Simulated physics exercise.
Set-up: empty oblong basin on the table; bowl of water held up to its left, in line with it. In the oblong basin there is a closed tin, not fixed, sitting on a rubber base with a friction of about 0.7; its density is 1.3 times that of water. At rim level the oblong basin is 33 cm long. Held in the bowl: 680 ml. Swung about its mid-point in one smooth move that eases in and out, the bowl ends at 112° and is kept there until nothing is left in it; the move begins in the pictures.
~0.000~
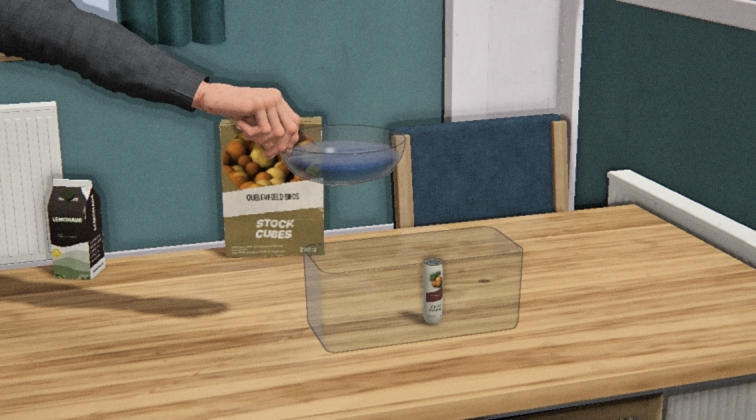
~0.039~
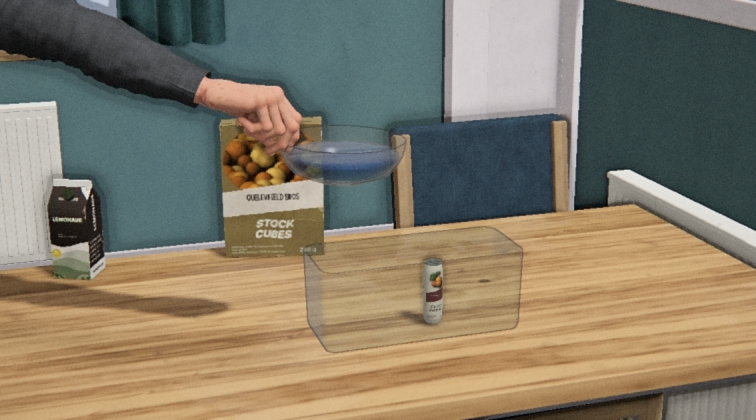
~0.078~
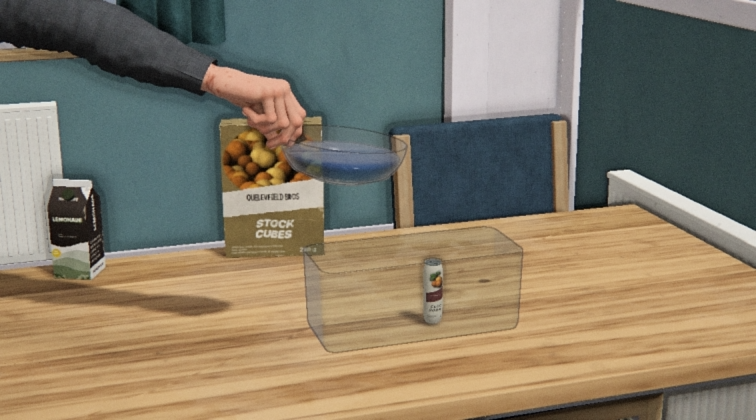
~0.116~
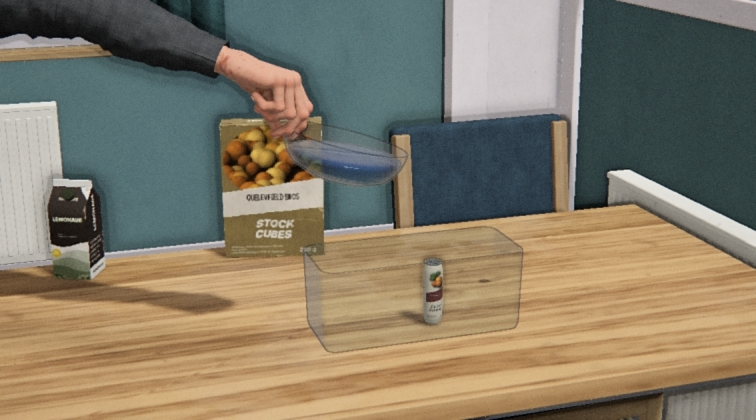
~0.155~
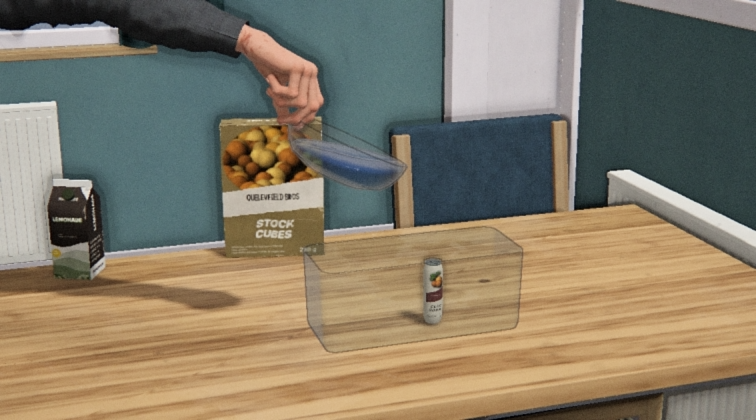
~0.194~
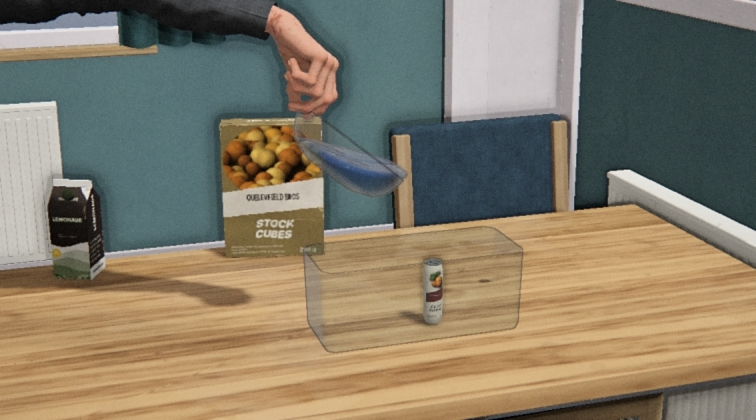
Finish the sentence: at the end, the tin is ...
Lying on its side.
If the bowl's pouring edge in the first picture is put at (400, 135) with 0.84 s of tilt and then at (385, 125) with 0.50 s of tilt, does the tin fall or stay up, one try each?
Try 1: Still standing; try 2: Tipped over.
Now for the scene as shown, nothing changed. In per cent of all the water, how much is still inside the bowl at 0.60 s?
About 0 percent.
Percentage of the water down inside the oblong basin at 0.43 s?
Around 72 percent.
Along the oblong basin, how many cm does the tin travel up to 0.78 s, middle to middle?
Estimate: Around 2 cm.
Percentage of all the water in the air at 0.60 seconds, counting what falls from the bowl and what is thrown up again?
In-air share: About 2 %.
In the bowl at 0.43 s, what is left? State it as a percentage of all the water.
Roughly 1 percent.
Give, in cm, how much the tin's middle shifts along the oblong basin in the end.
All told, the tin's centre has moved close to 4.0 cm.
By 0.43 s the tilt is 109° and 1 per cent is still to pour; the tin stands where it began.
By 0.60 s the tilt is 112° and 0 per cent is still to pour; the tin leans 9°.
By 0.78 s the tilt is 112° and 0 per cent is still to pour; the tin stands 2 cm from where it began.
By 0.98 s the tilt is 112° and 0 per cent is still to pour; the tin leans 20°.
At rest the tin lies on its side.
